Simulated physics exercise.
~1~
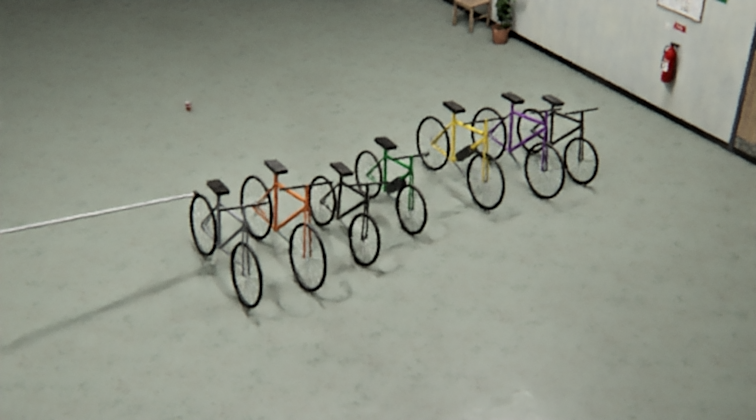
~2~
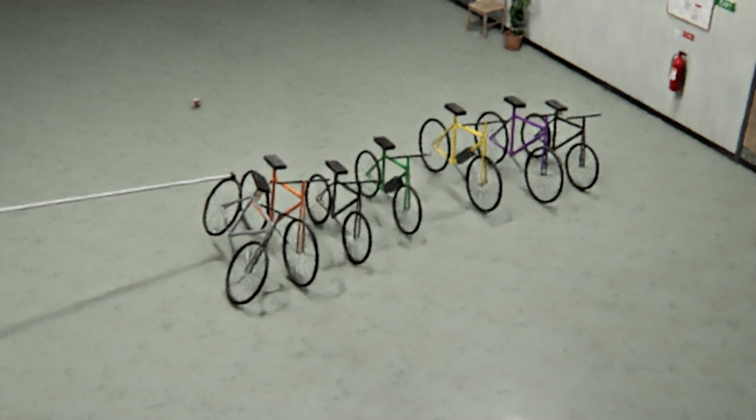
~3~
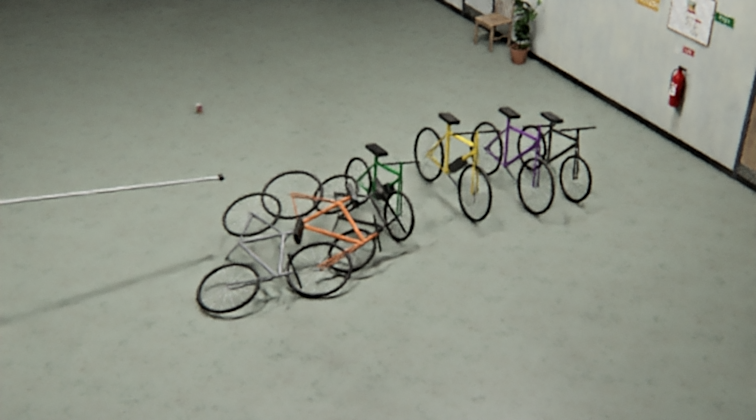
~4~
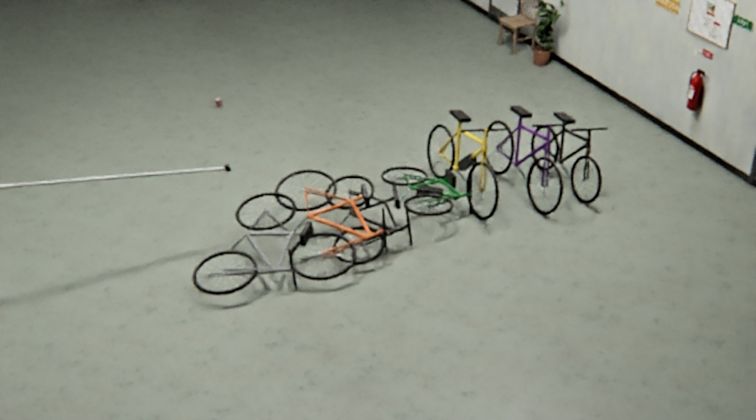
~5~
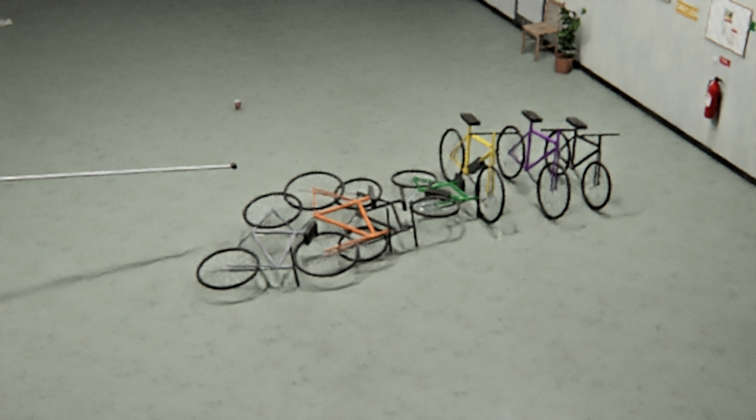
Grey bicycle toppling beside a pole, knocking down the orange, black and green ones, while yellow, purple and end bikes stay standing.
